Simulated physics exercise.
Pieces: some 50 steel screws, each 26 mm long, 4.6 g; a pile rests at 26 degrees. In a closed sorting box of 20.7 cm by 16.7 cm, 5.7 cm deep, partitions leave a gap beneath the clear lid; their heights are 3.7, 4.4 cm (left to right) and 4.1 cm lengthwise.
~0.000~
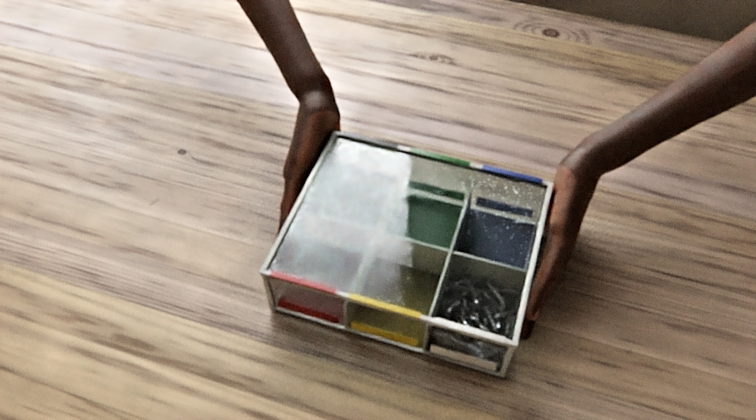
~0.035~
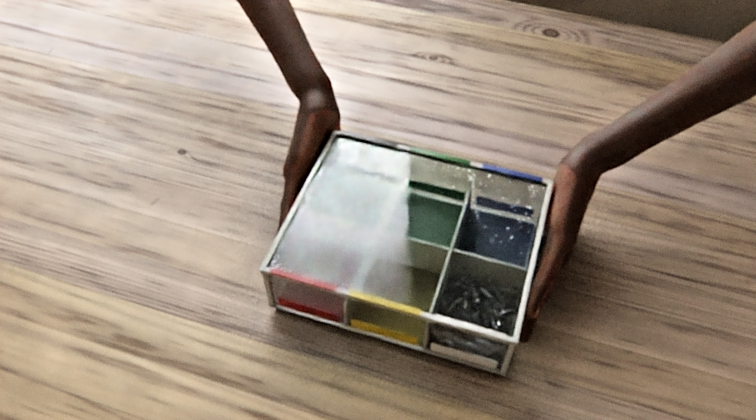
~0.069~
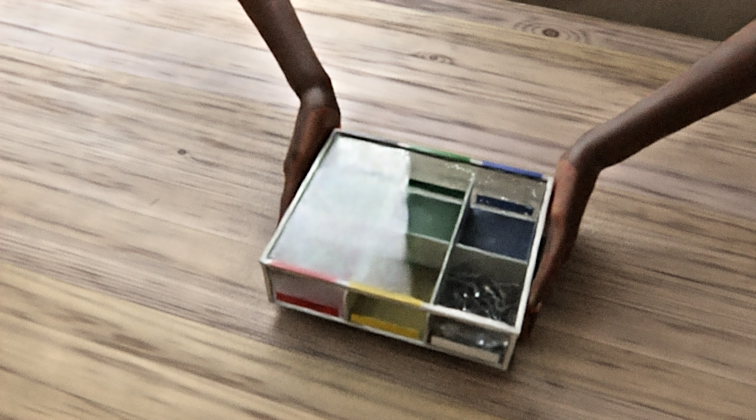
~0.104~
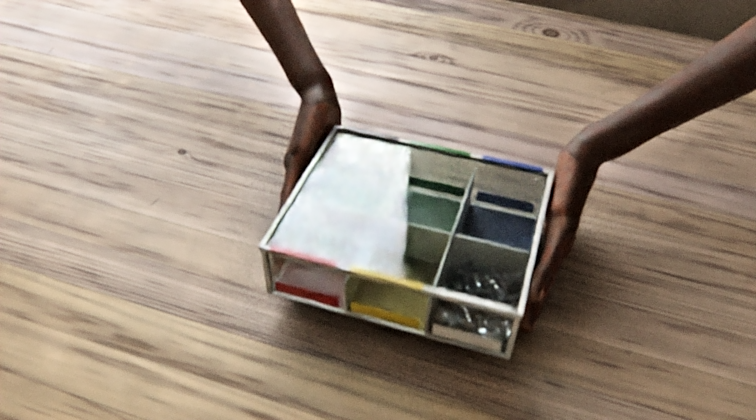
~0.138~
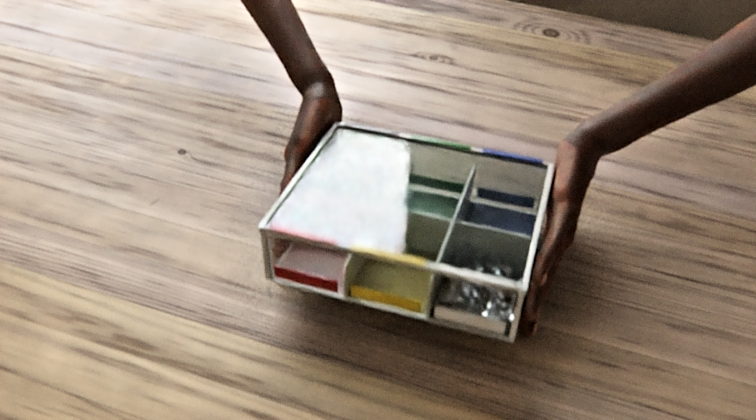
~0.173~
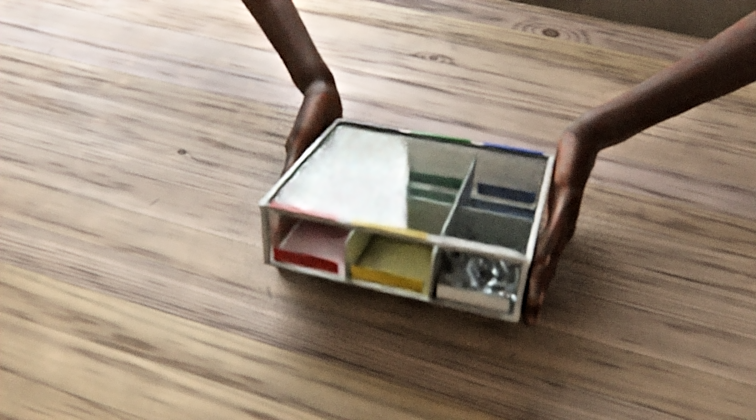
The video shows two hands holding a closed, clear-lidded sorting box above a wooden surface, with small metal screws in its front-right compartment. The hands raise the front edge, slightly at first, then further, tilting the box backward.
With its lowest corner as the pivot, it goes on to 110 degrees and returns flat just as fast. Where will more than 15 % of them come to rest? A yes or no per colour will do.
Red: No. Blue: Yes. Green: No. Yellow: No. White: Yes. Black: No.
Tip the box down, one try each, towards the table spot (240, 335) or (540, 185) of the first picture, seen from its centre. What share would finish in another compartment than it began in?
That would be close to 5 per cent and then close to 5 per cent.
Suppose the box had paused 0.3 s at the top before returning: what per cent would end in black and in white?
That would leave black with 0 percent and white with 80 percent.
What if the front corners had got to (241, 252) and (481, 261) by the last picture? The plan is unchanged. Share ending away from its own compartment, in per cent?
That would be some 25 in a hundred.
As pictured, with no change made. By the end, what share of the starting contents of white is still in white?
Around 70 per cent of it.
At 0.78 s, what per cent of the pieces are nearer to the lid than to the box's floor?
Some 90 per cent.
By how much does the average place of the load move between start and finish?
5.0 cm or thereabouts.
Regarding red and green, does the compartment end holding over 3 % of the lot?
Note - red negative, green affirmative.
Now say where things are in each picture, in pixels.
The first frame shows box tilt 0 degrees, front corners at (266, 271) and (512, 342); white 100 %.
The second frame shows box tilt 1 degrees, front corners at (266, 269) and (513, 339).
The third frame shows box tilt 3 degrees, front corners at (266, 261) and (515, 330), lowest corner left back.
The fourth frame shows box tilt 8 degrees, front corners at (265, 247) and (518, 312), lowest corner left back.
The fifth frame shows box tilt 13 degrees, front corners at (265, 227) and (522, 288), lowest corner left back.
The sixth frame shows box tilt 19 degrees, front corners at (265, 205) and (526, 259), lowest corner left back; white 100 %. The box's pace is about 170 degrees a second.
After 0.78 s, tilt 110 degrees; blue 20 %, white 80 %.
After 1.18 s, tilt 48 degrees; blue 20 %, green 10 %, white 70 %.
After 1.67 s, tilt 0 degrees; blue 20 %, green 10 %, white 70 %.
By 2.0 s all is still; red 0 %, blue 20 %, green 10 %, yellow 0 %, white 70 %, black 0 %.
